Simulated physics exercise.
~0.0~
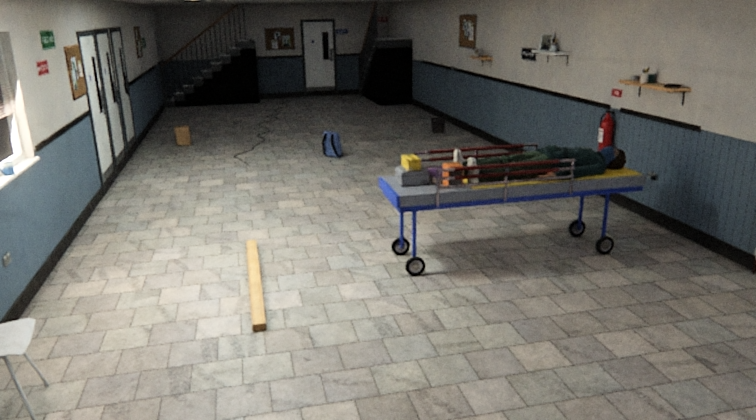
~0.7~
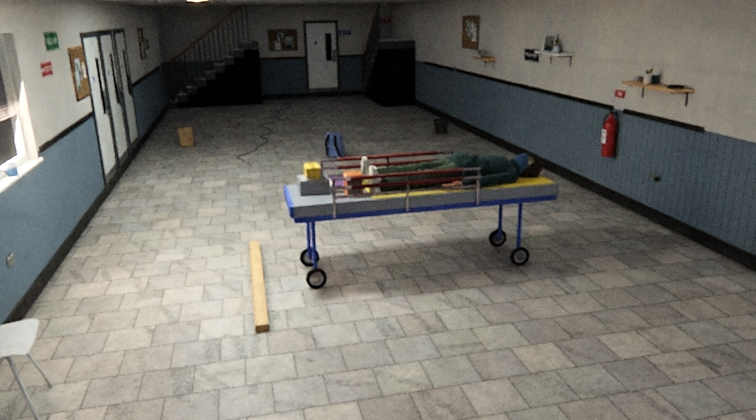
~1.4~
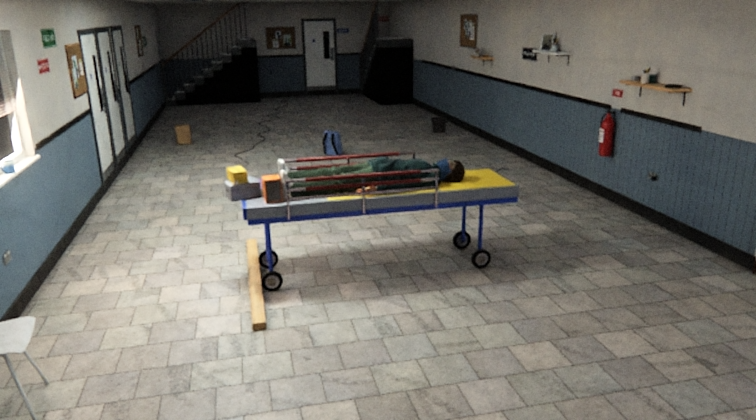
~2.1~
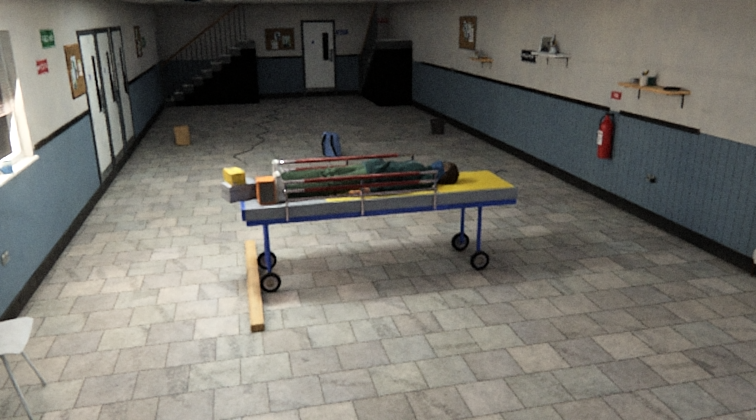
A person lying on a wheeled trolley rolled left across a tiled room until the trolley stopped at a wooden strip on the floor, where the orange block and the yellow box on the grey case sat at its left end.
